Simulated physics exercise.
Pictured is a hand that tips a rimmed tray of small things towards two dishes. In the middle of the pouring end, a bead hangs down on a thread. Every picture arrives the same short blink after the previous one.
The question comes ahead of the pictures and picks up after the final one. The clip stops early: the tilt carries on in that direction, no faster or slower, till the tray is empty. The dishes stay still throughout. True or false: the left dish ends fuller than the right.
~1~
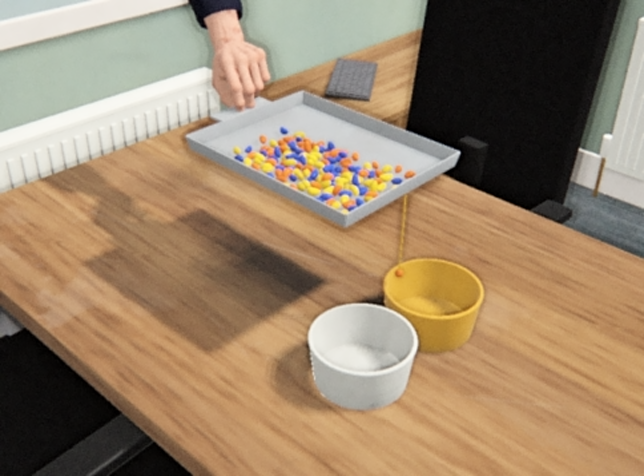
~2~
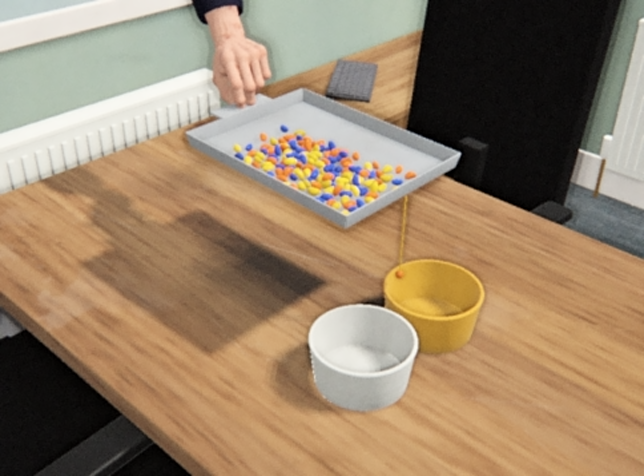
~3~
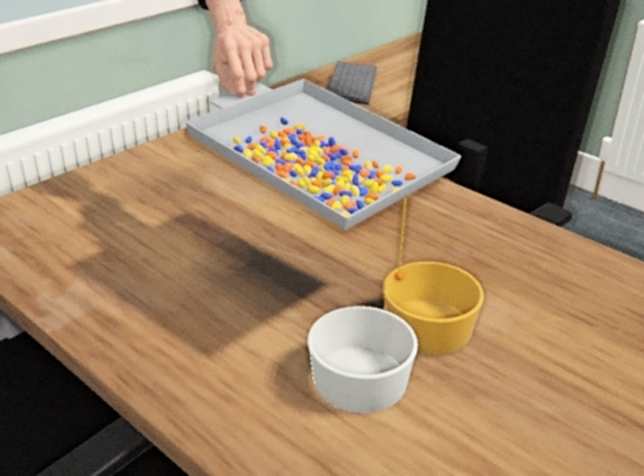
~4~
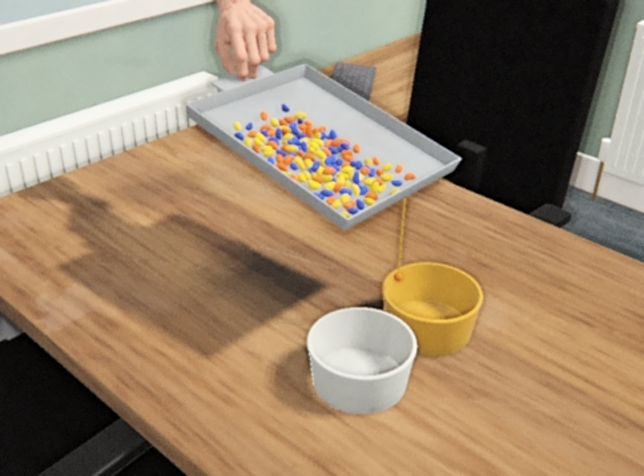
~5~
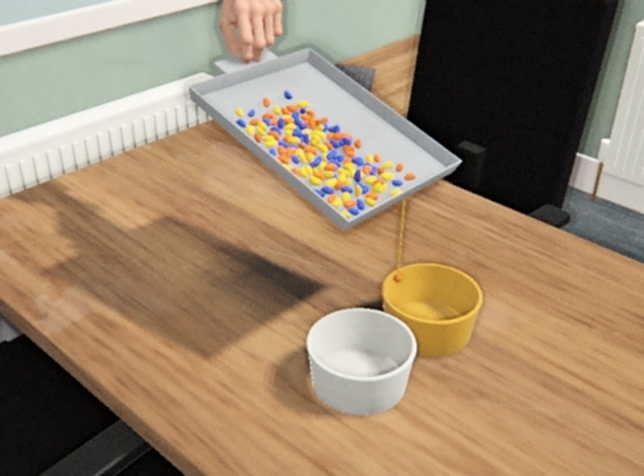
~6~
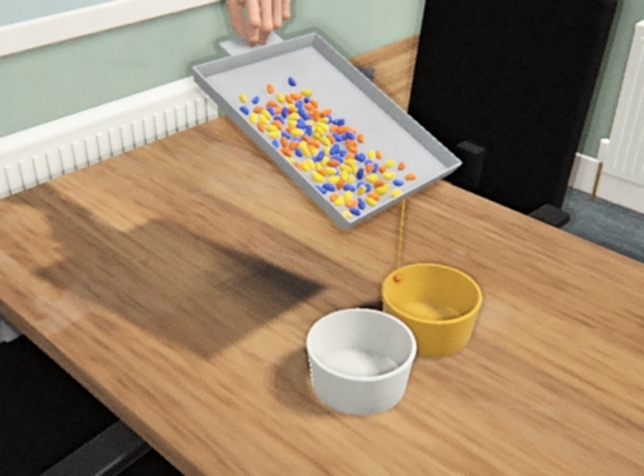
False.
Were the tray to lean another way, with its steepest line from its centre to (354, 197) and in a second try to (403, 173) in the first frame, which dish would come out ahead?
Try 1: The left-side dish; try 2: The right-side dish.
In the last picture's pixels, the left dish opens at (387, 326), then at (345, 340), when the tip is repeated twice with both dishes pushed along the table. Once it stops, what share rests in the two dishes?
Roughly 80 %, then roughly 40 %.
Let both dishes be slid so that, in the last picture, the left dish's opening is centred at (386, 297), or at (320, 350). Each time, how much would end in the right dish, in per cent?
About 10 per cent, then about 20 per cent.
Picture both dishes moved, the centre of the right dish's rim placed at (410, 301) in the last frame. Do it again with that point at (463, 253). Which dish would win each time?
Case one: The dish at right. Case two: The dish at left.
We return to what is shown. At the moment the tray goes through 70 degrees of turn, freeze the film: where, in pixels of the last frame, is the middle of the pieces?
Near (388, 168).
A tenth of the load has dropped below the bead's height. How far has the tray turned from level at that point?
Tilt: Around 105 degrees.
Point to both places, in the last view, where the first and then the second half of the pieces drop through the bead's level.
First close to (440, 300), next close to (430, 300).
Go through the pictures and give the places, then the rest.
In the first picture, corners of the pouring end (346, 212) and (456, 152), level; middle of the load (308, 169), jelly beans; left dish (402, 378); right dish (471, 324); bead on its thread (399, 273).
In the second picture, corners of the pouring end (346, 213) and (456, 153), level; middle of the load (309, 168).
In the third picture, corners of the pouring end (347, 215) and (456, 156), tipped barely, level across its low end; middle of the load (308, 164).
In the fourth picture, corners of the pouring end (348, 216) and (457, 158), tipped a little, level across its low end; middle of the load (309, 157).
In the fifth picture, corners of the pouring end (349, 218) and (457, 160), tipped clearly, level across its low end; middle of the load (311, 150).
In the sixth picture, corners of the pouring end (350, 218) and (458, 162), tipped clearly, level across its low end; middle of the load (327, 151); left dish (401, 383); right dish (469, 328).
Just after the last frame, tray tipped steeply; almost all on the tray; just a few in the air.
A moment on, tray tipped past a quarter turn; the larger part on the tray; just a few in the left dish; about a tenth in the right dish; just a few outside both; about a tenth in the air.
Further on, tray tipped past a quarter turn; roughly a quarter in the left dish; roughly half in the right dish; roughly a third outside both.
When it is over, tray tipped past a quarter turn; roughly a quarter in the left dish; roughly half in the right dish; roughly a third outside both.
